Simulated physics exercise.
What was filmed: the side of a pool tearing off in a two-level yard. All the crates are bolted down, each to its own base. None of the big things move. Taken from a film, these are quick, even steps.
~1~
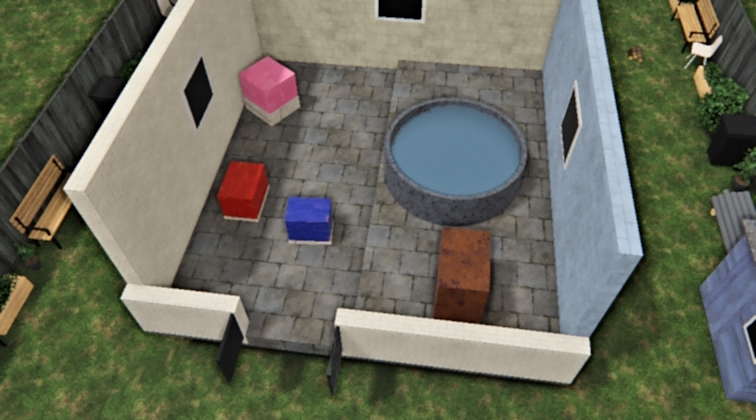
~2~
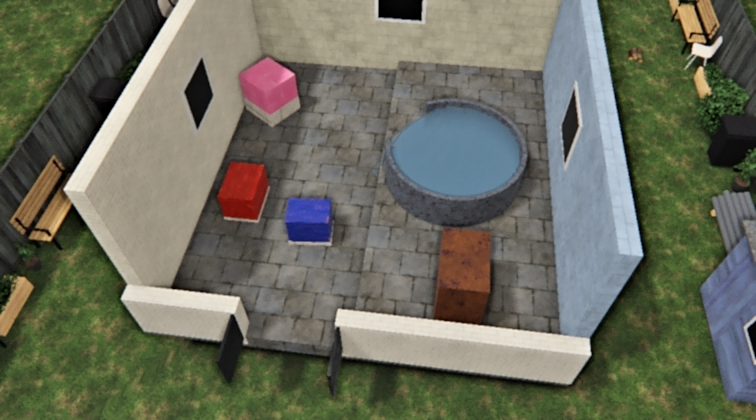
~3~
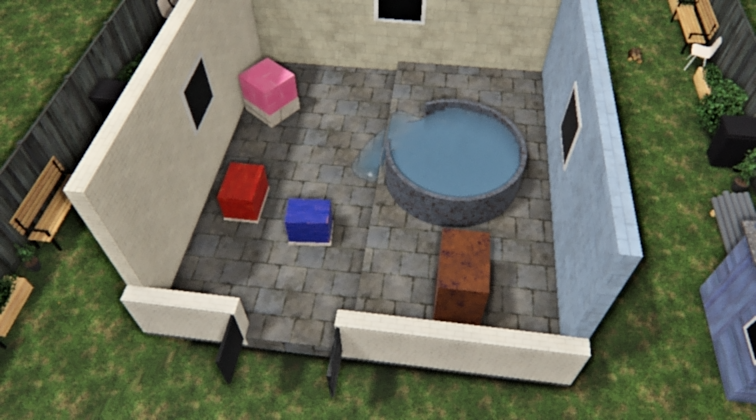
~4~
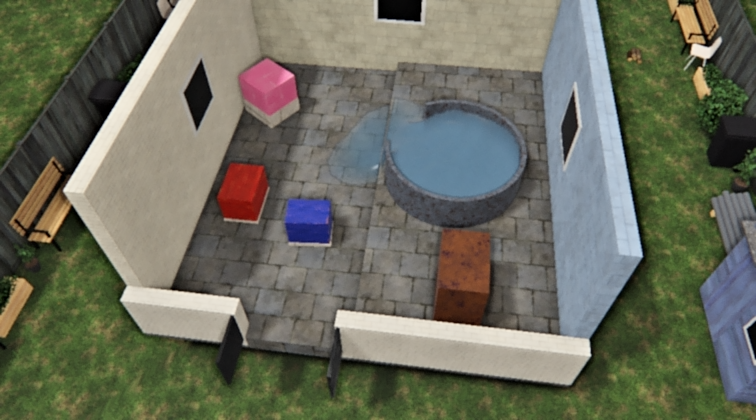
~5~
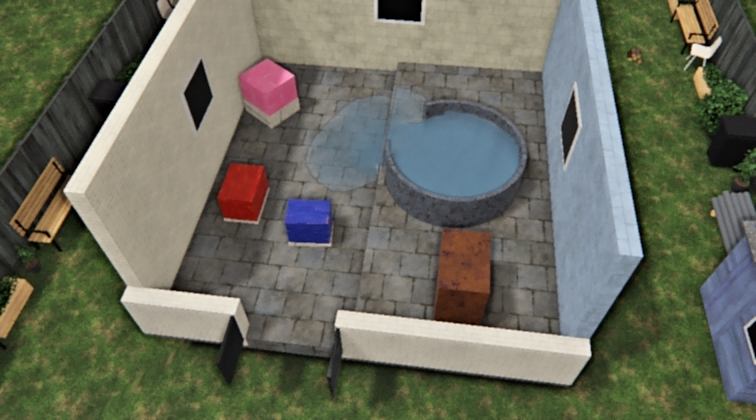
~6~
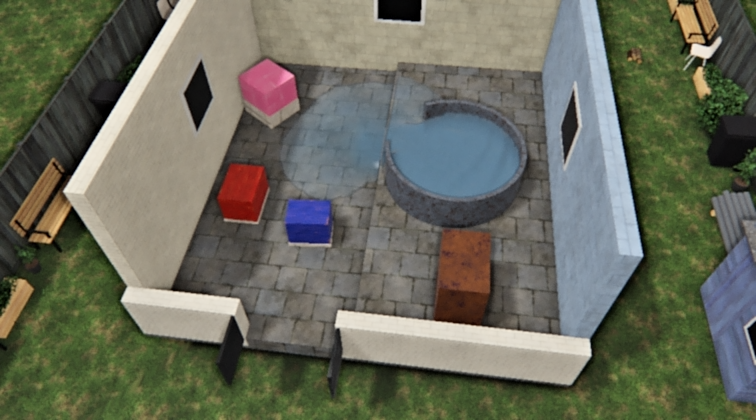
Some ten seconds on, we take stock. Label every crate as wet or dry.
Pink crate: Wet; blue crate: Wet; red crate: Wet.
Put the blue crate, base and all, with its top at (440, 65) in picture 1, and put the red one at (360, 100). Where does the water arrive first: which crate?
I'd say it is the red-painted one.
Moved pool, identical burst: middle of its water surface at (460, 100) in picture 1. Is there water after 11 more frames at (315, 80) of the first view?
My call is that the spot is drenched.
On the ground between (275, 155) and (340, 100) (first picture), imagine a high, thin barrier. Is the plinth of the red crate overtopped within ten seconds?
Red: Flooded.
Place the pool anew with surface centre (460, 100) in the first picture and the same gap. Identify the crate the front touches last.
I'd go with the blue one.
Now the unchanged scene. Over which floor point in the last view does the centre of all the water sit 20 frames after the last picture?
Somewhere around (343, 145) in the last view.
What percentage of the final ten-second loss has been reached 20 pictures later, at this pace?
It comes to around 0 per cent.
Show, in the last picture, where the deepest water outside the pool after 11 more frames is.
Close to (263, 63), I'd say.
A moment on, water covers 35 % of the floor; the pink crate water round its plinth, the blue crate water round its plinth, the red crate water round its plinth.
Next, water covers 40 % of the floor; the pink crate water round its plinth, the blue crate water round its plinth, the red crate water round its plinth.
Then, water covers 45 % of the floor; the pink crate water round its plinth, the blue crate water round its plinth, the red crate water round its plinth.
Later, water covers 60 % of the floor; the pink crate water round its plinth, the blue crate water round its plinth, the red crate water round its plinth.
In the end, water covers 60 % of the floor; the pink crate was topped, the blue crate was topped, the red crate was topped.
